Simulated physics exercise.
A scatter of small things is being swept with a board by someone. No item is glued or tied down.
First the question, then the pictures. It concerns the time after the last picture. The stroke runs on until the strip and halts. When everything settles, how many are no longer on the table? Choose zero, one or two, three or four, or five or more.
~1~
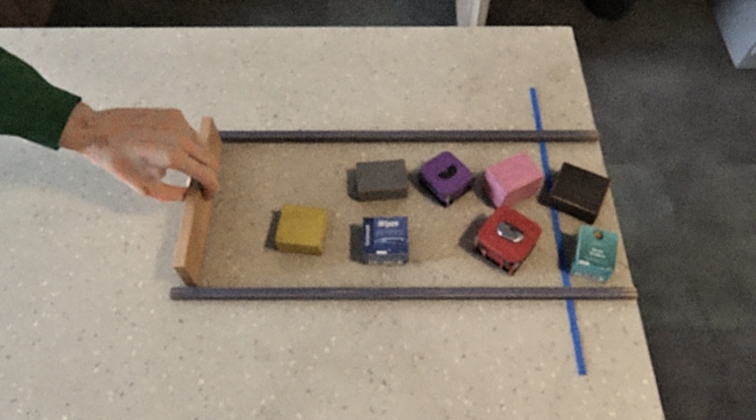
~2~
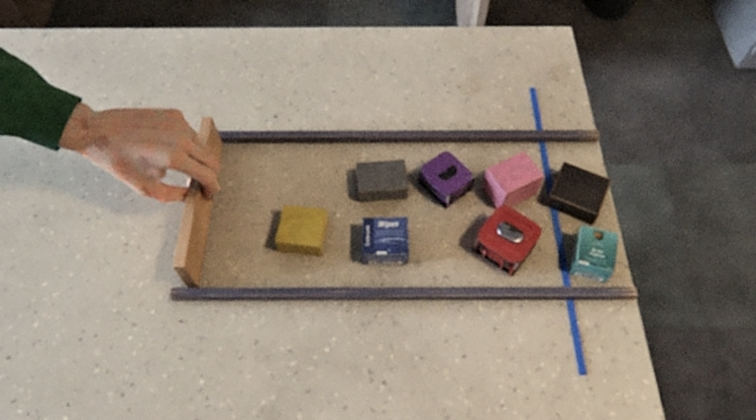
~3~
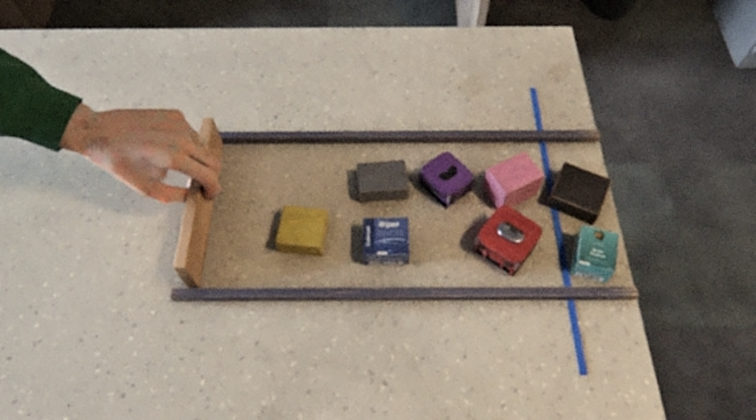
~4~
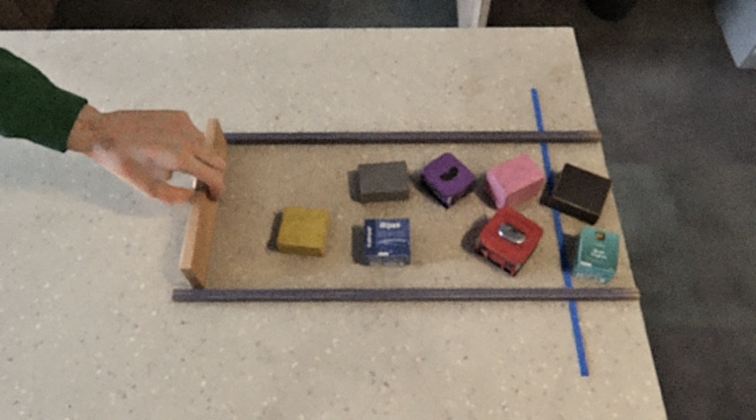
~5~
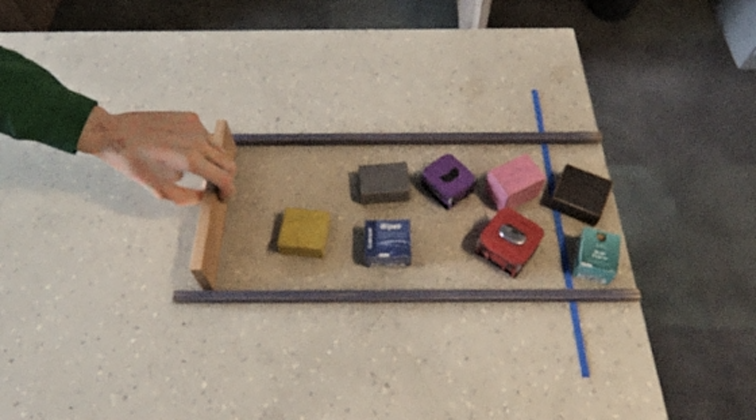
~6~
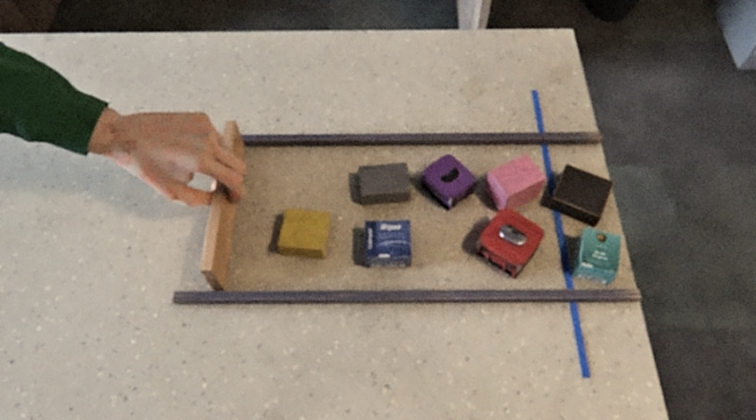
When everything settles, five or more are no longer on the table.
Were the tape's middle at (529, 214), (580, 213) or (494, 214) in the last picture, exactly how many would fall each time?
In order, the counts are 4, 6 and 2.
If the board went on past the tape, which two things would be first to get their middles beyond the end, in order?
First the black block, next the turquoise box.
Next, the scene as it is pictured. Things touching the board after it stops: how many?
It adds up to 2.
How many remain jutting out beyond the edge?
That'd be 0.
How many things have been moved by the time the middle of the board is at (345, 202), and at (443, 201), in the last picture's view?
Note: First position 2; second position 8.
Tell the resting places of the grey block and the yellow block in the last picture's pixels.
Final positions - grey block around (578, 184), yellow block around (585, 230).
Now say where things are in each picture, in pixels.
The first frame shows turquoise box (594, 254); black block (578, 193); pink block (512, 181); board (200, 199); tape (554, 211).
The second frame shows black block (578, 193); yellow block (302, 230).
The third frame shows pink block (513, 181); purple case (446, 180).
The fourth frame shows turquoise box (596, 255); grey block (384, 182).
The fifth frame shows black block (581, 195); blue box (388, 243).
The sixth frame shows turquoise box (597, 256); black block (581, 195); pink block (515, 184); board (225, 203); tape (557, 213).
Soon after, none off yet; turquoise box at rest near (597, 256); black block at rest near (581, 195); pink block at rest near (515, 184).
After that, none off yet; turquoise box at rest near (597, 256); black block at rest near (583, 196); pink block displaced a little near (529, 184).
And then, two off so far; turquoise box on its side near (653, 288); black block on its way down near (628, 250); pink block displaced well along near (609, 182).
In the end, the number that fall off is five or more; gone, blue box, purple case, red case, pink block, black block and turquoise box.
